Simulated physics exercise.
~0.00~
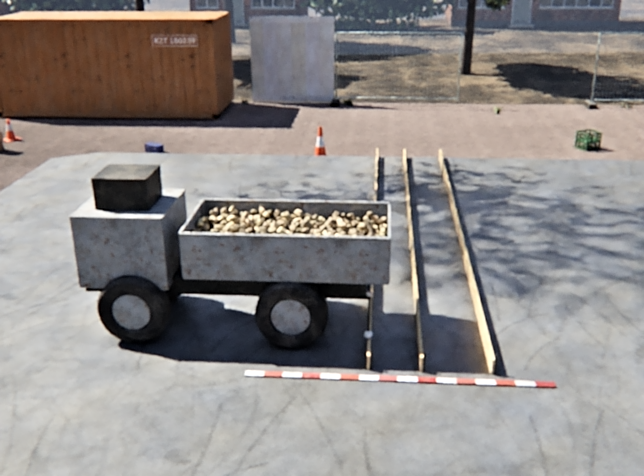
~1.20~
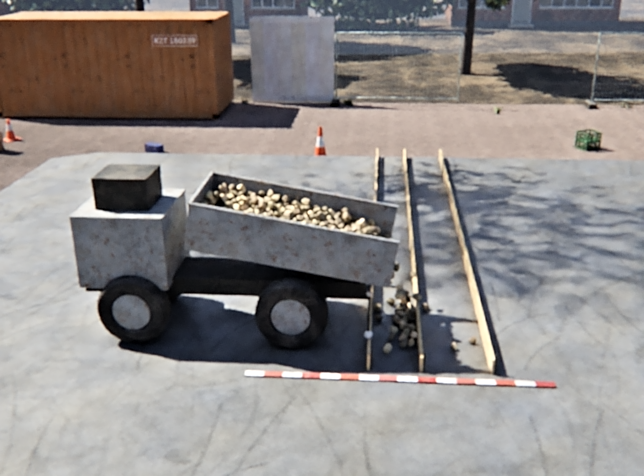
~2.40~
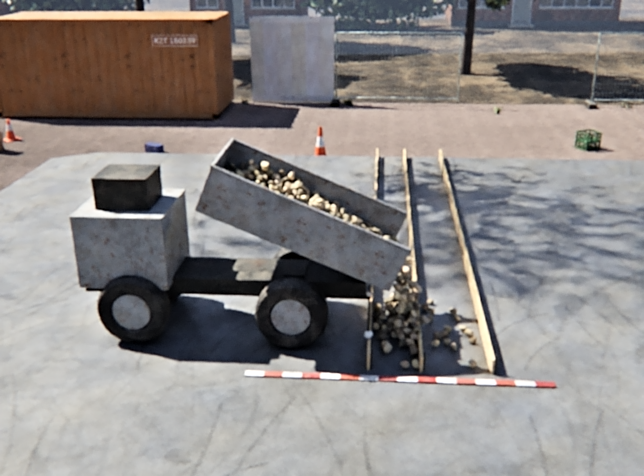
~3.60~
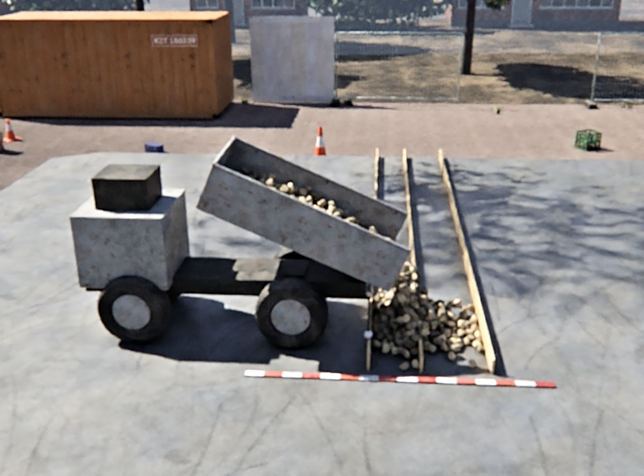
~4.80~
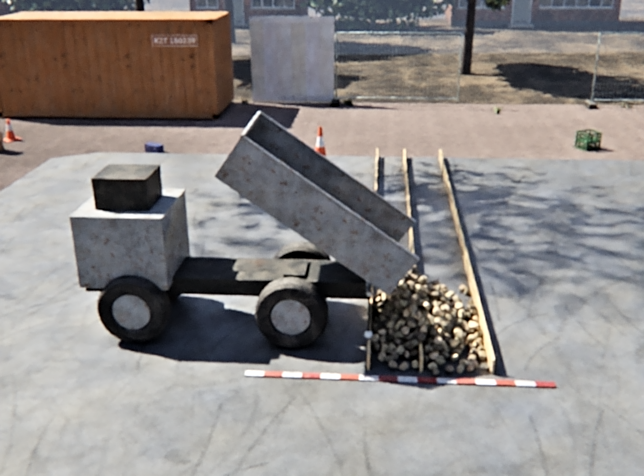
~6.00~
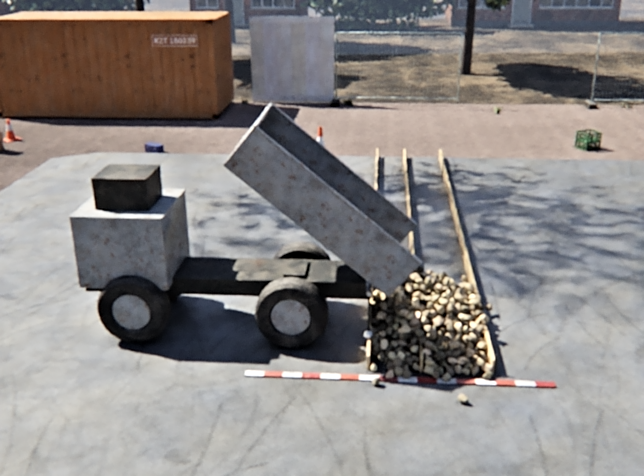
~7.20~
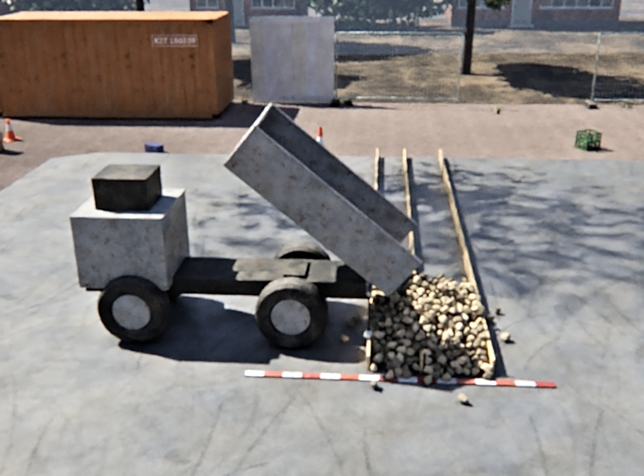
The grey bed of a toy-like truck tips up towards the right, spilling pale stones between wooden boards on the concrete, pauses, then tilts more steeply until it looks empty and stays raised, with the stones heaped across both bays and a few lying outside them.
